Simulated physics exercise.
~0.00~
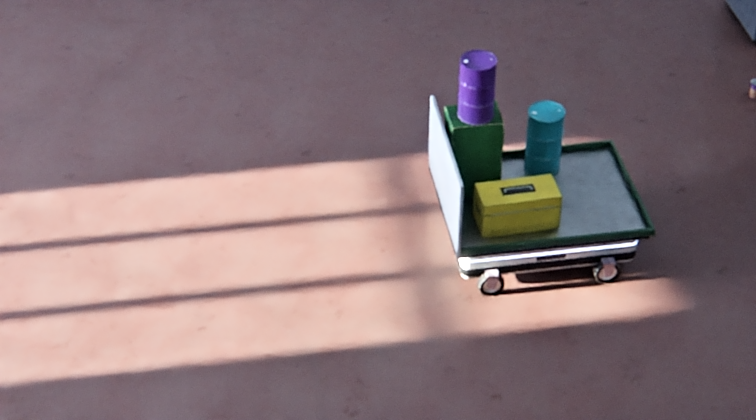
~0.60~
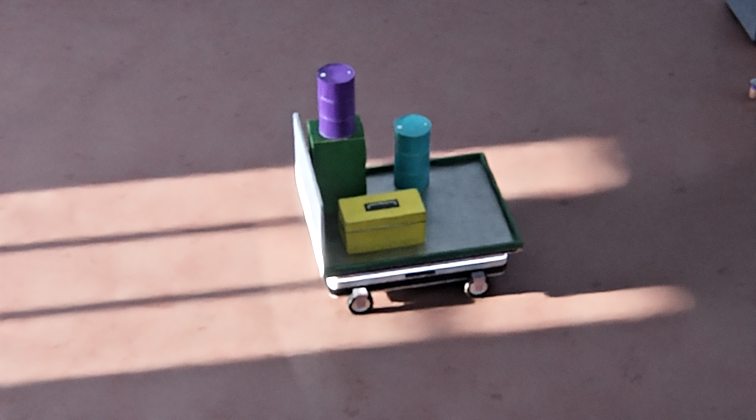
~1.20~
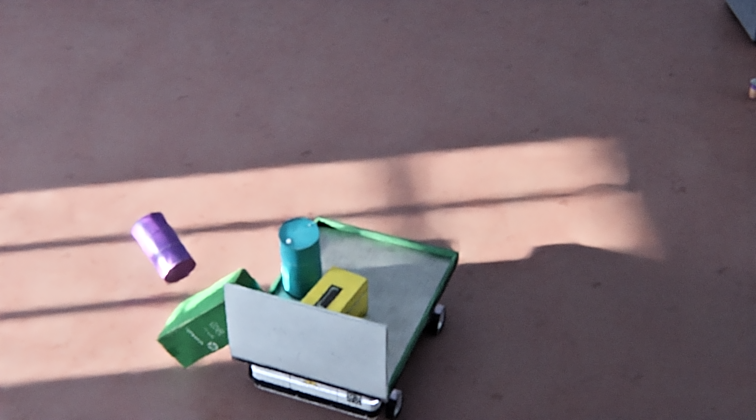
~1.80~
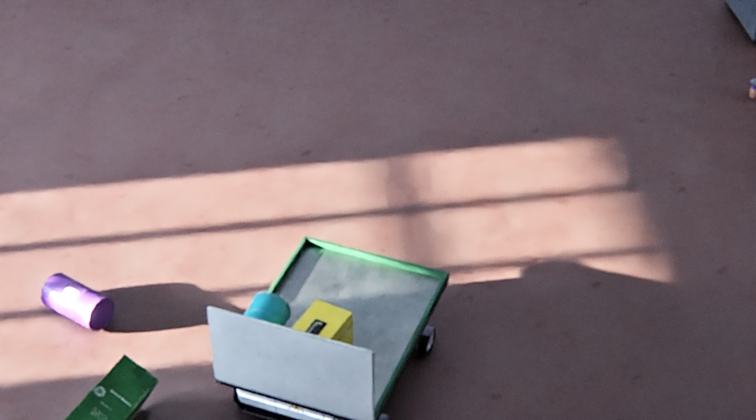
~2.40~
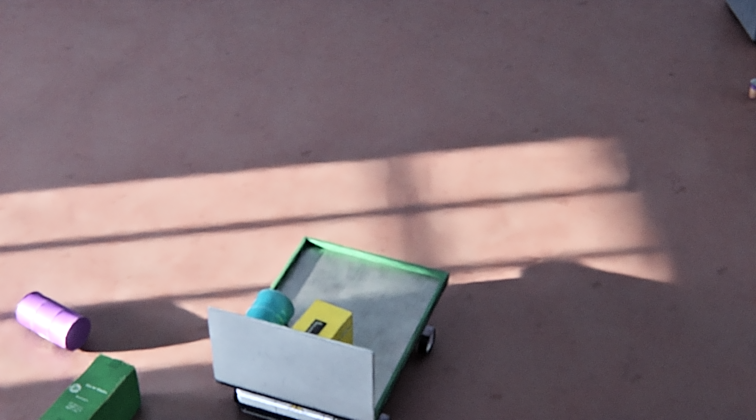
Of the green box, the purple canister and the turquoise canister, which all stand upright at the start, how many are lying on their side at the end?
All three end up lying on their side. The green box and the purple canister are on the floor, and the turquoise canister is on the cart.
